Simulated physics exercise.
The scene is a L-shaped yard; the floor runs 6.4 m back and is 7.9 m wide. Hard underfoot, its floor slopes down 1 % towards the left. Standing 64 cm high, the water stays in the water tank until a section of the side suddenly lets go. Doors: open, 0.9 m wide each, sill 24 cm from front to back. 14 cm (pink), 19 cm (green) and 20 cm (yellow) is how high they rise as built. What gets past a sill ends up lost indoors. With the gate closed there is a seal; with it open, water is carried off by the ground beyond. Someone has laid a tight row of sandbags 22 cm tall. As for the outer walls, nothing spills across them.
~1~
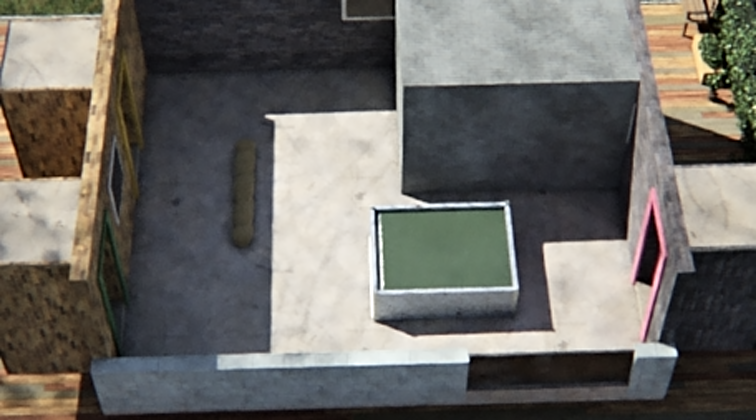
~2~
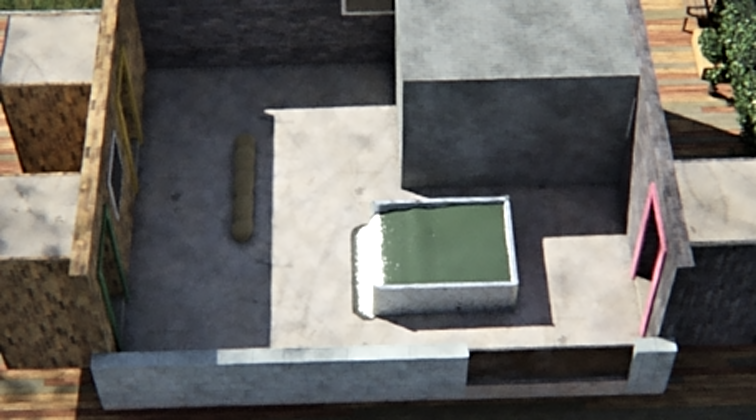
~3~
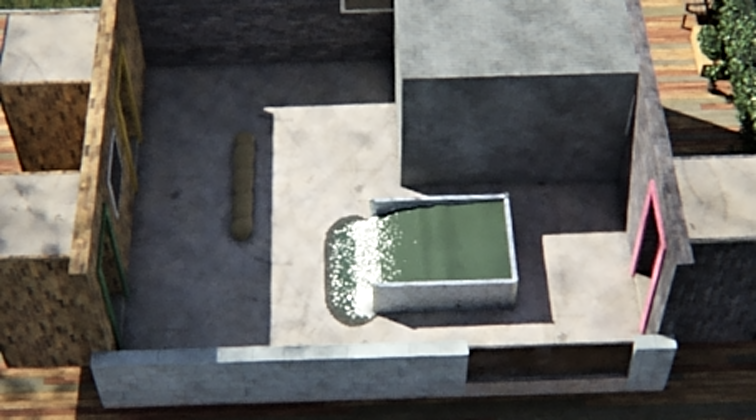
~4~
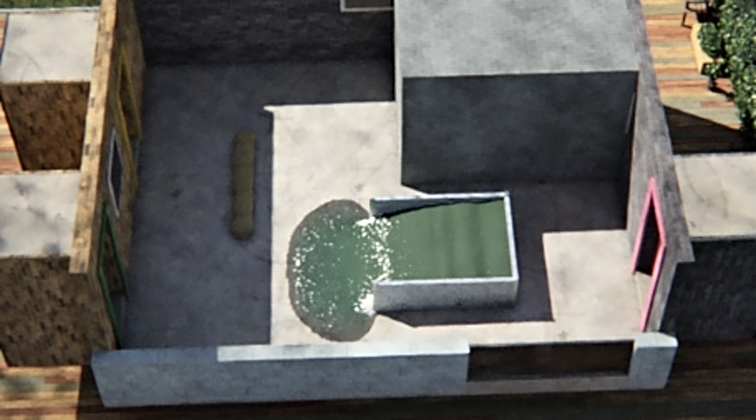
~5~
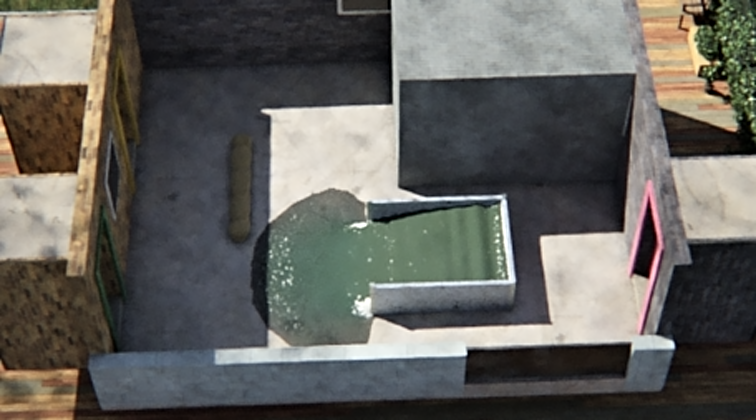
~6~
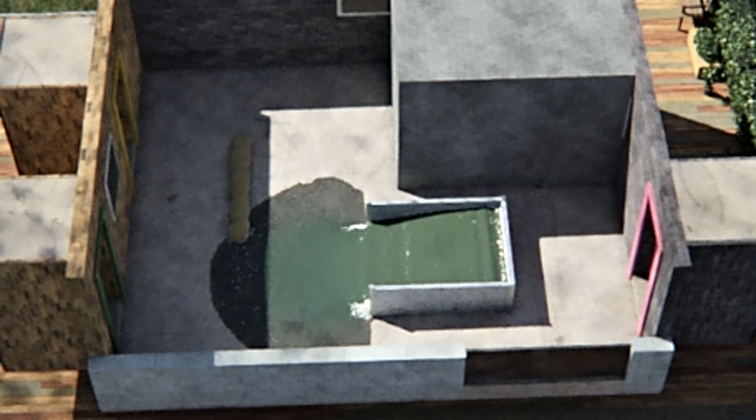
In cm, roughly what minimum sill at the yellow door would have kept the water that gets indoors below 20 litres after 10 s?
It would have to be roughly 5.5 cm high.
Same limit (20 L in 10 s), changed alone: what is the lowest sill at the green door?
Green: 24 cm.
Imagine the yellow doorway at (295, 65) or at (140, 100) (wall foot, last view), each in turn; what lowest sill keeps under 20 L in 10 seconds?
In turn: About 8.5 cm, about 12.0 cm.
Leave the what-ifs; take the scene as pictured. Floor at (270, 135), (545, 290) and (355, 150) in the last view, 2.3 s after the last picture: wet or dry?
Point by point: Soaked, then bone dry, then bone dry.
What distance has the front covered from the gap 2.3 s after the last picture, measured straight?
Near 5.4 m, more or less.
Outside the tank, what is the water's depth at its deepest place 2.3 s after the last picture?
32 cm.
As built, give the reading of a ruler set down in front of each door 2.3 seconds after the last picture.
In cm - pink: 0, green: 31, yellow: 6.
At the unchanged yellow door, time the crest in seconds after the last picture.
Approximately 8.5 s.
Then, 0.7 s after the last picture water covers 35 % of the floor, deepest (28 cm) near (127, 267); it has not reached the yellow door.
Then, 2.3 s after the last picture water covers 50 % of the floor, deepest (32 cm) near (120, 345); 6 cm at the yellow door, 0 litres in over its 20 cm sill.
Then, 9.3 s after the last picture water covers 85 % of the floor, deepest (12 cm) near (371, 96); 9 cm at the yellow door, 0 litres in over its 20 cm sill.
At the yellow door as built, the water peaked near 12 cm, 8.3 s after the last picture.
With a sill of 4.5 cm, 31 litres would have come in within the 10 s; with 6.5 cm, 11 litres. So under 20 litres takes about 5.5 cm.
